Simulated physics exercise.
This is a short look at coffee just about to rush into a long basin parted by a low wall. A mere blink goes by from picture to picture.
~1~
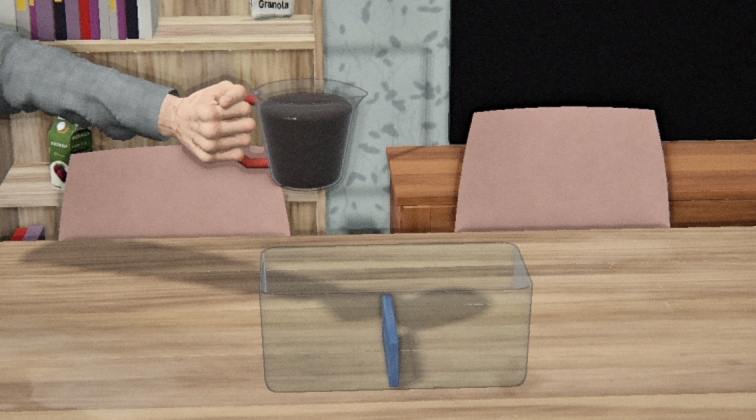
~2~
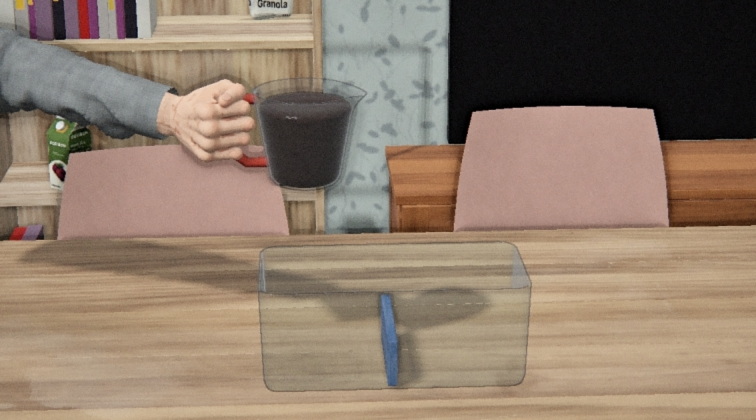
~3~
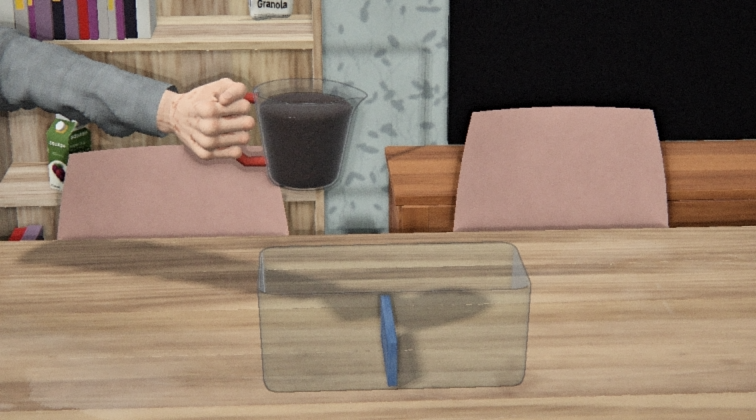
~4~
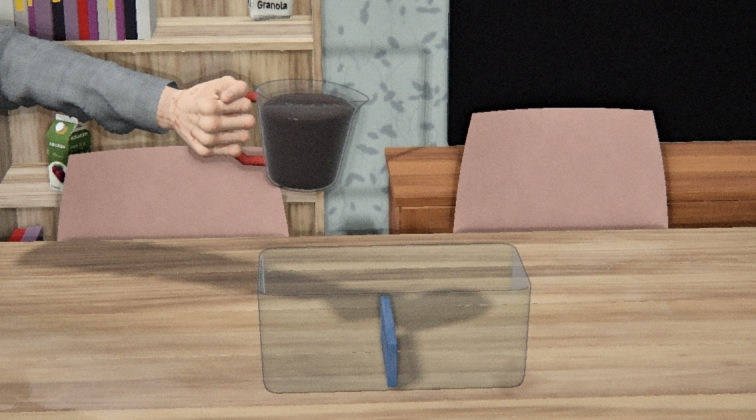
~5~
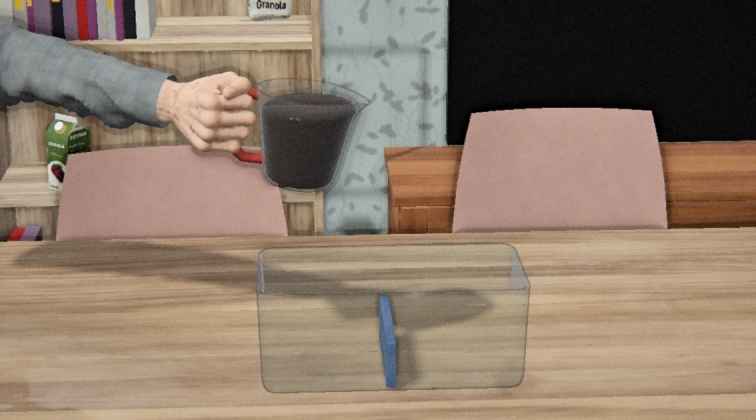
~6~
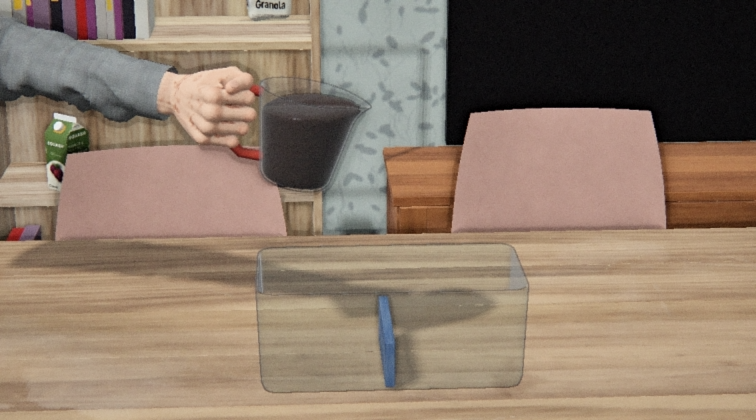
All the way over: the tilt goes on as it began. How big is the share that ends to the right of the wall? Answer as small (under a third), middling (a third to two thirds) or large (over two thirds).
Large, over two thirds.
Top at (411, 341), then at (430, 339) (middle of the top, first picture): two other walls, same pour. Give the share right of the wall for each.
Try one about 65 %, try two about 55 %.
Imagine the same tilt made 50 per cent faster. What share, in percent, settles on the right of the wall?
About 85 per cent.
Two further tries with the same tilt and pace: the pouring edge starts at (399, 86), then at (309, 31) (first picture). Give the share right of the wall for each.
First about 95, then 50 per cent.
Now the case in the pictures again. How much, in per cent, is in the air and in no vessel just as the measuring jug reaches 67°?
I'd put it at roughly 20 percent of it.
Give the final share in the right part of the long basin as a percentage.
90 % or thereabouts.
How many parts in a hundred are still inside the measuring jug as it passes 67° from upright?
Around 65 in a hundred.
A moment on, the measuring jug is tipped part way and 65 per cent is still to pour, 0 is left of the wall and 13 right of it.
Next, the measuring jug is tipped right over and 7 per cent is still to pour, 2 is left of the wall and 81 right of it.
Then the measuring jug is tipped right over and 0 per cent is still to pour, 10 is left of the wall and 89 right of it.
Later the measuring jug is tipped right over and 0 per cent is still to pour, 10 is left of the wall and 89 right of it.
At rest 10 per cent lies left of the wall, 89 right of it and 1 outside.
